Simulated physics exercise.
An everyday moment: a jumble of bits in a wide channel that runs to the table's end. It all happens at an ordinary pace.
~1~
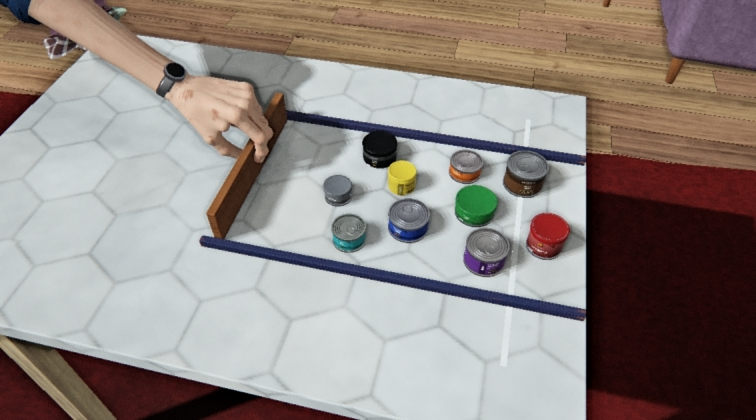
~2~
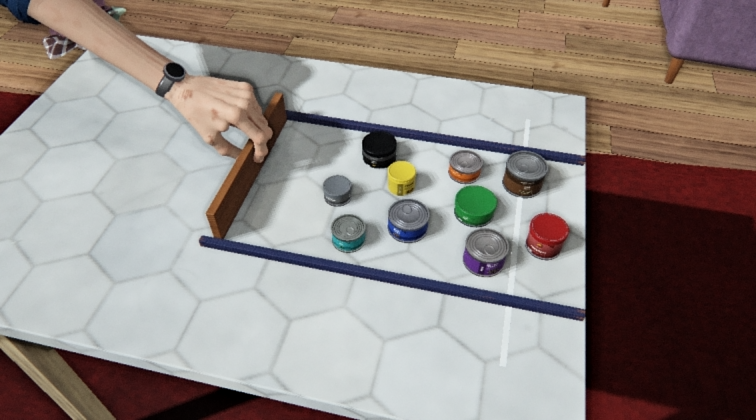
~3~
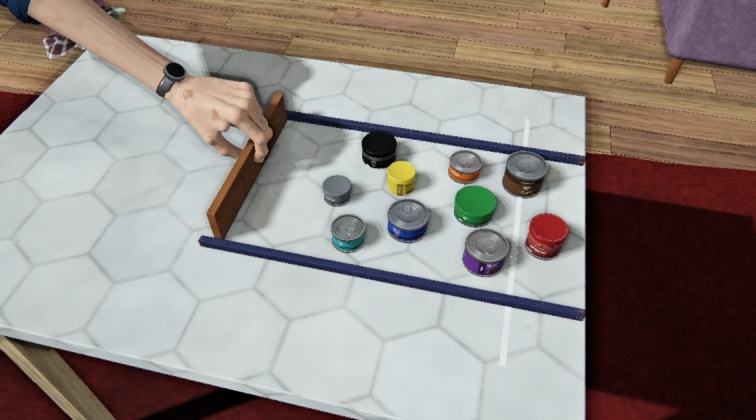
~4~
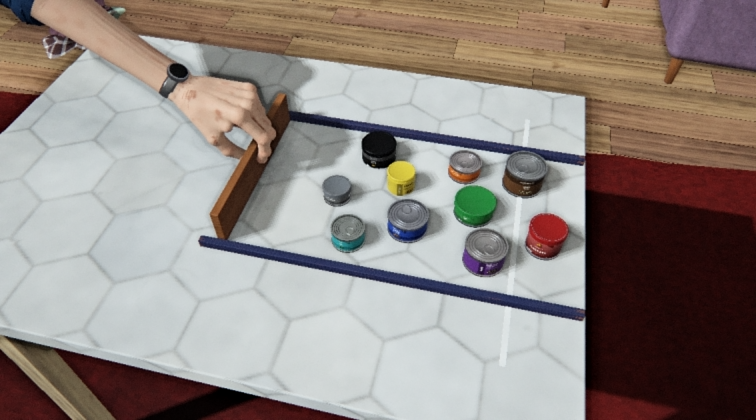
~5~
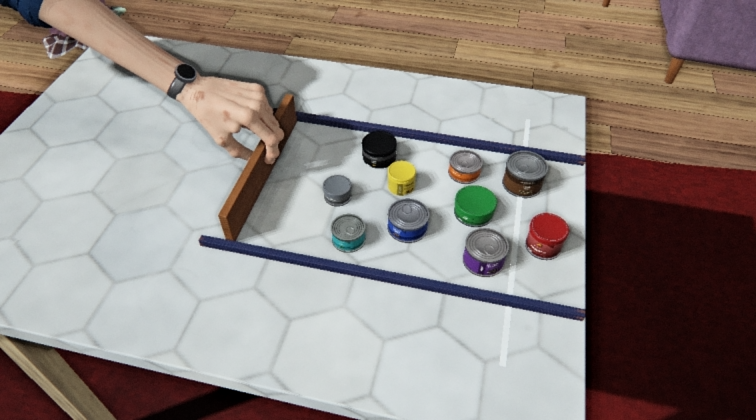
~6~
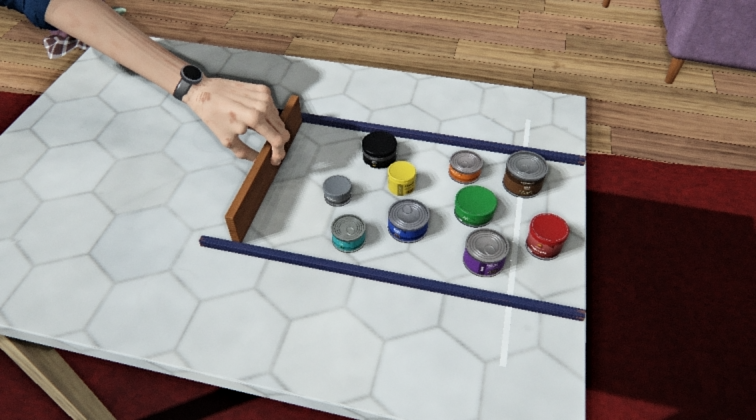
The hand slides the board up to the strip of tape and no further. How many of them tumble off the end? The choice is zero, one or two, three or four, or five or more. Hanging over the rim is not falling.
Here the number that fall off is one or two.
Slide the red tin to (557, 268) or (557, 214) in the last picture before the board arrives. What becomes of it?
In that order, it comes down; goes over.
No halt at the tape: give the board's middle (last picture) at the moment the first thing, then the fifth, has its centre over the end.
About (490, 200), then (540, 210).
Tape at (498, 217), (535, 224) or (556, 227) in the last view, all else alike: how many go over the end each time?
In that order 1, 4 and 5.
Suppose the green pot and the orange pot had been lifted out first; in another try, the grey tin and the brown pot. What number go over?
First 0, then 0.
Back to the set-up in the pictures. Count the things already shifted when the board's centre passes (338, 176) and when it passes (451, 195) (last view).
The counts are 1 and 9.
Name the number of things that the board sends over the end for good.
Fallen: 1.
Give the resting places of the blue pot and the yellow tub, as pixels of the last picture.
The blue pot at (537, 248), the yellow tub at (536, 196).
Soon after, none off yet; red tin at rest near (547, 237); brown pot at rest near (525, 175); purple pot at rest near (485, 253).
After that, none off yet; red tin at rest near (547, 237); brown pot displaced about its own width near (567, 184); purple pot displaced about its own width near (519, 271).
In the end, the number that fall off is one or two; gone, brown pot.
